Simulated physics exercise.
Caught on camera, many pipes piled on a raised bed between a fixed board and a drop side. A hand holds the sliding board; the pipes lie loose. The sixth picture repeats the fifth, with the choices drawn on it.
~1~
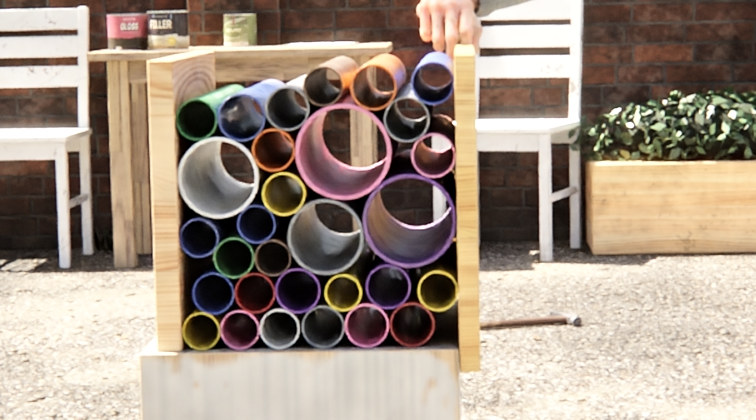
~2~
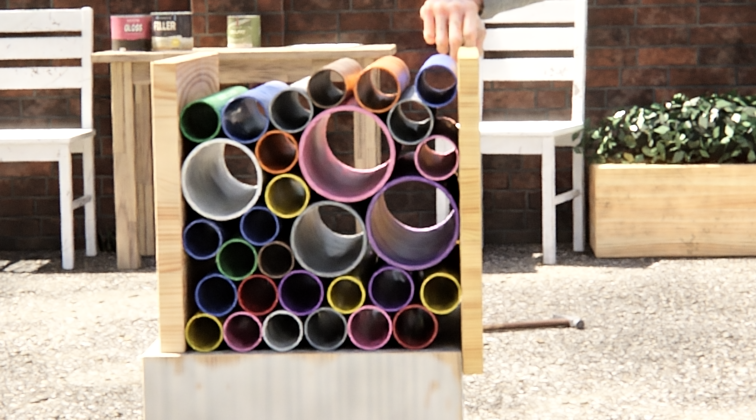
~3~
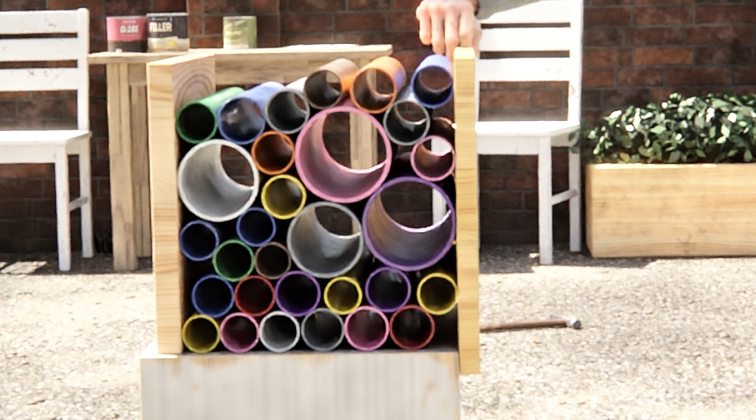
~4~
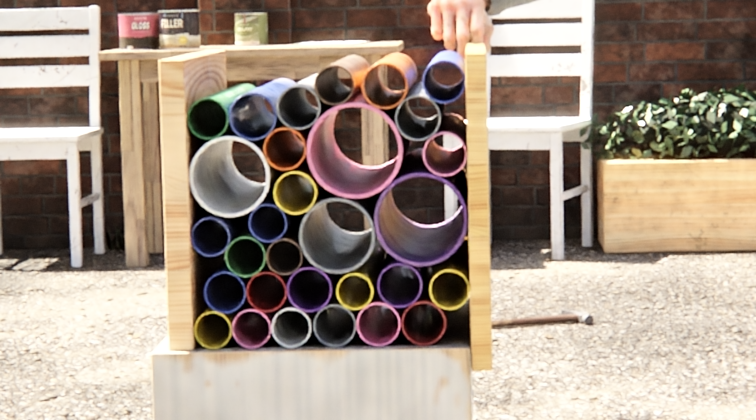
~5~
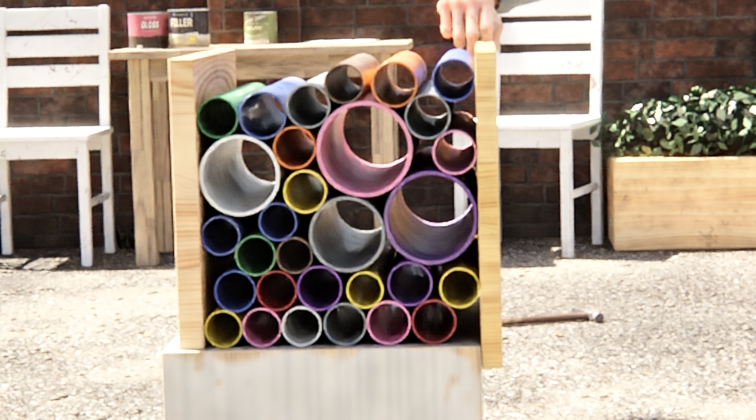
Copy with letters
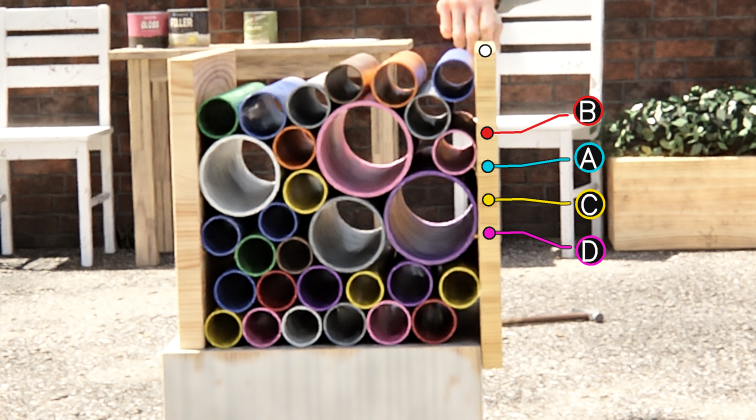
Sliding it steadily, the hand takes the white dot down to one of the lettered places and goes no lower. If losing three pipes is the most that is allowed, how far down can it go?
Down to A.
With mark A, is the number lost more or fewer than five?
It loses fewer than five.
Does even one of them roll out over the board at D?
At D: Yes.
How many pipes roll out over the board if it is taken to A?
It comes to one.
On the marked copy, A at (488, 166); B at (487, 133); C at (489, 200); D at (490, 233); the white dot at (485, 51).
Following A. Soon after the start, top of the board (476, 109).
Later, top of the board (477, 166).
In the end, top of the board (477, 166), one out over the board.
As for the rest, B none out over the board; C four out over the board; D four out over the board.
